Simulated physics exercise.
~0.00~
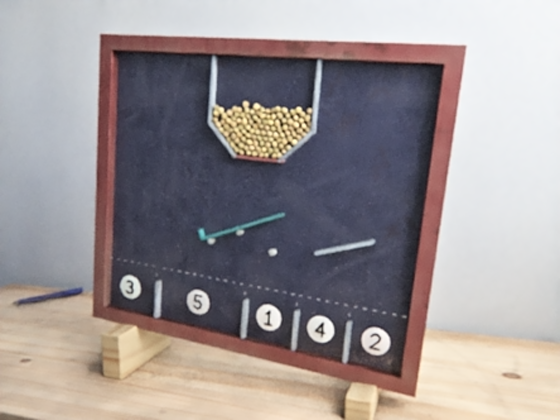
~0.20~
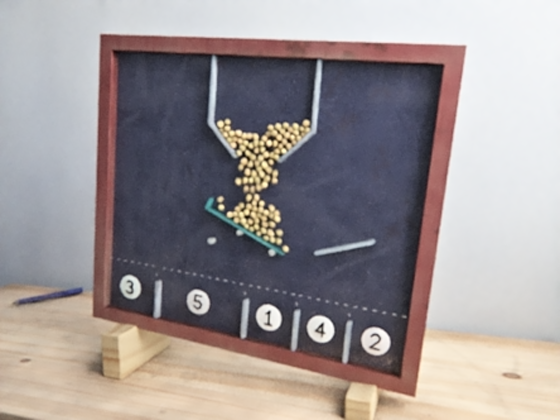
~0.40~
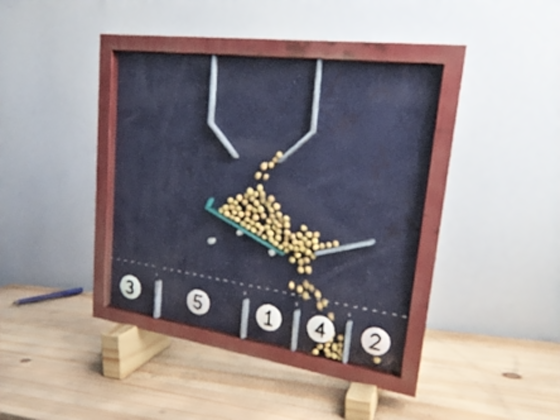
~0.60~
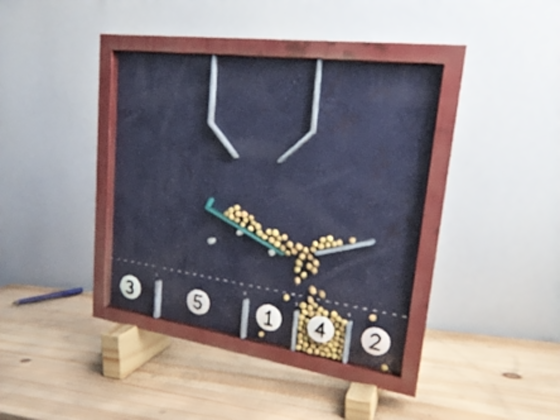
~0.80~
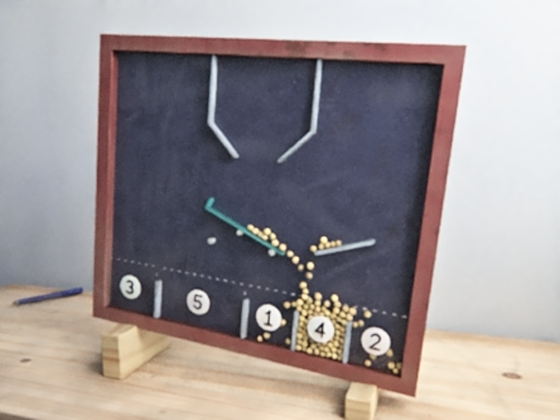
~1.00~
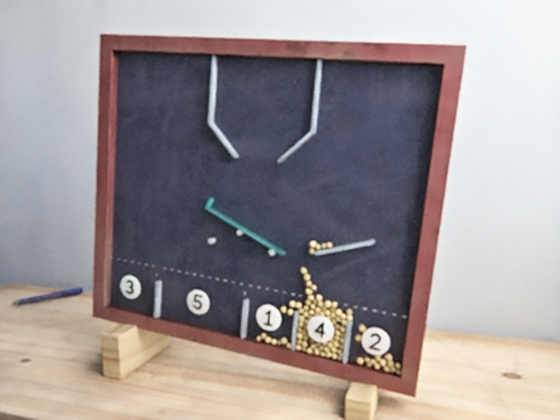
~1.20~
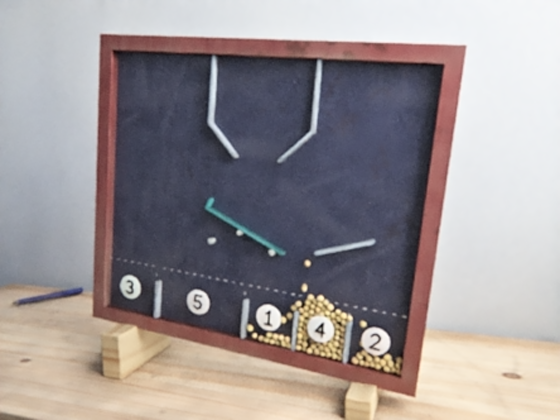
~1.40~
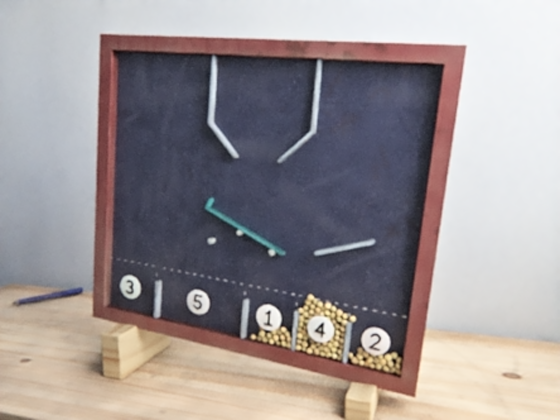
Soya beans pour from a hopper, tip a turquoise rocker rightward, and mostly fill bin four.
